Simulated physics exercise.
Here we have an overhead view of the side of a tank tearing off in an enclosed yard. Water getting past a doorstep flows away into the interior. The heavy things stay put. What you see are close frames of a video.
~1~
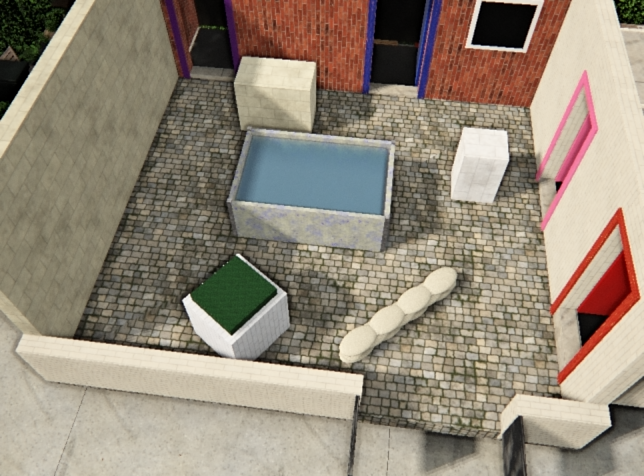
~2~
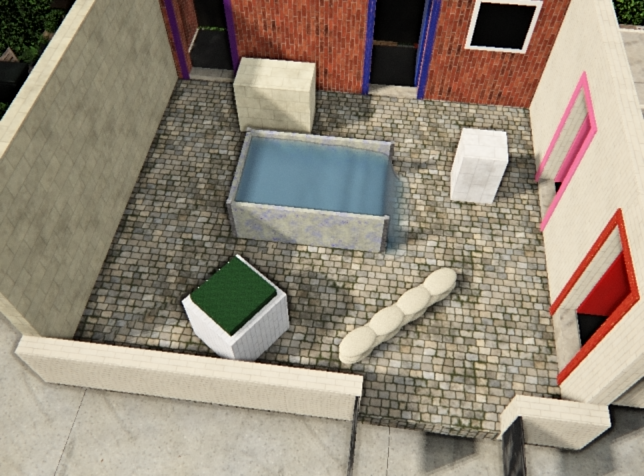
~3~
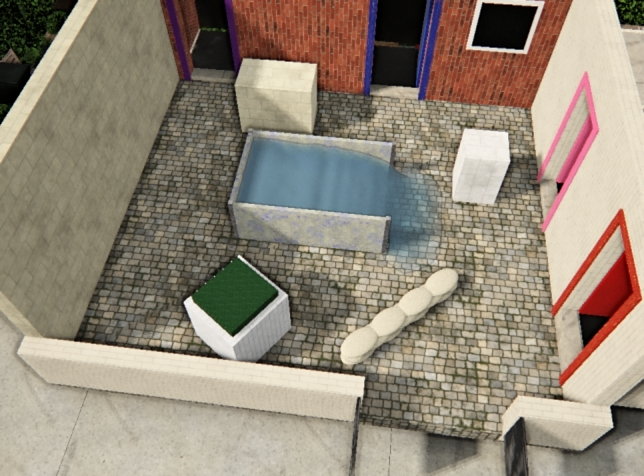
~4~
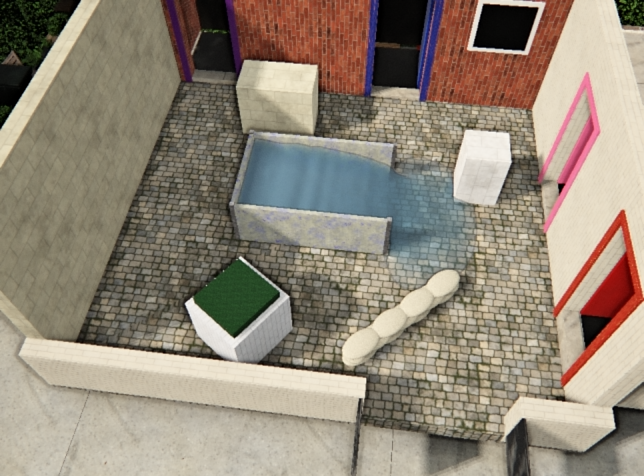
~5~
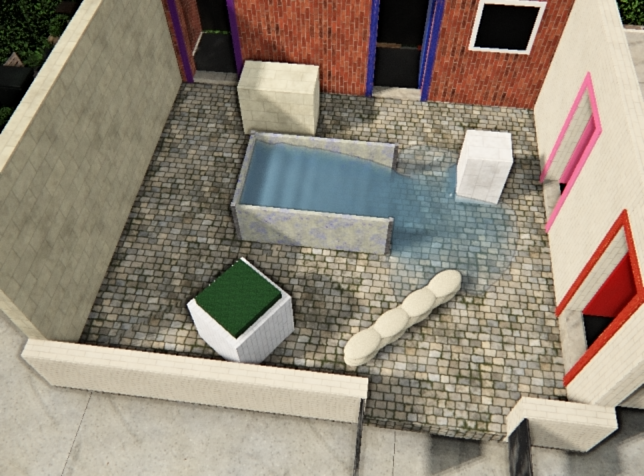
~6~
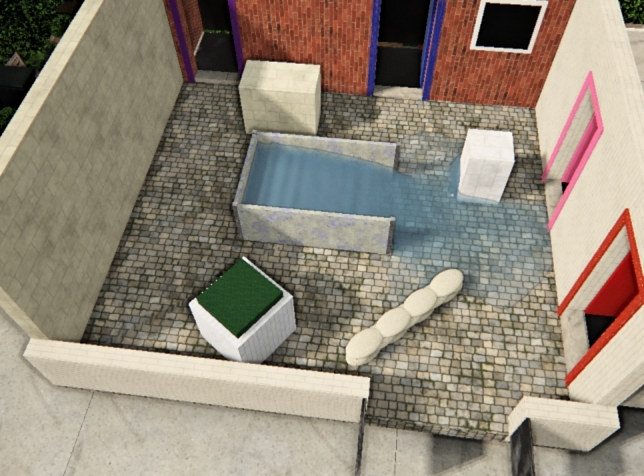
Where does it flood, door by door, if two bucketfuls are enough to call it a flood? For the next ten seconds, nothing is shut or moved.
At the blue door it floods; at the purple door it does not flood; at the pink door it floods; at the red door it does not flood.
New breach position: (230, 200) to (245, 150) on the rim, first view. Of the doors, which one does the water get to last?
The door marked pink is last in line.
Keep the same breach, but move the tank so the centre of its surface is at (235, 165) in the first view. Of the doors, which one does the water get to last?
That would be the purple door.
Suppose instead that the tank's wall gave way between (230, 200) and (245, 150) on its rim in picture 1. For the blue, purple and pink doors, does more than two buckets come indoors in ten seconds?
Result - blue: Below the limit; purple: Above the limit; pink: Below the limit.
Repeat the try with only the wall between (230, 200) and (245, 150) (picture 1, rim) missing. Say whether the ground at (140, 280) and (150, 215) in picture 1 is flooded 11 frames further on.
In turn: Flooded, covered.
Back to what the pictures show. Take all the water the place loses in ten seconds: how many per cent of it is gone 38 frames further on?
Somewhere around 75 per cent, I'd say.
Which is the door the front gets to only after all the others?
That is the door marked purple.
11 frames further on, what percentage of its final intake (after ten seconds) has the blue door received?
I'd put it at 5 percent.
A moment on, water covers 25 % of the floor; the blue door not reached, the purple door not reached, the pink door over two buckets in, the red door wet at the sill, nothing in.
Next, water covers 35 % of the floor; the blue door under two buckets in, the purple door not reached, the pink door far over two buckets in, the red door wet at the sill, nothing in.
Then, water covers 45 % of the floor; the blue door over two buckets in, the purple door not reached, the pink door far over two buckets in, the red door wet at the sill, nothing in.
Later, water covers 65 % of the floor; the blue door over two buckets in, the purple door wet at the sill, nothing in, the pink door far over two buckets in, the red door wet at the sill, nothing in.
In the end, water covers 90 % of the floor; the blue door over two buckets in, the purple door wet at the sill, nothing in, the pink door far over two buckets in, the red door wet at the sill, nothing in.
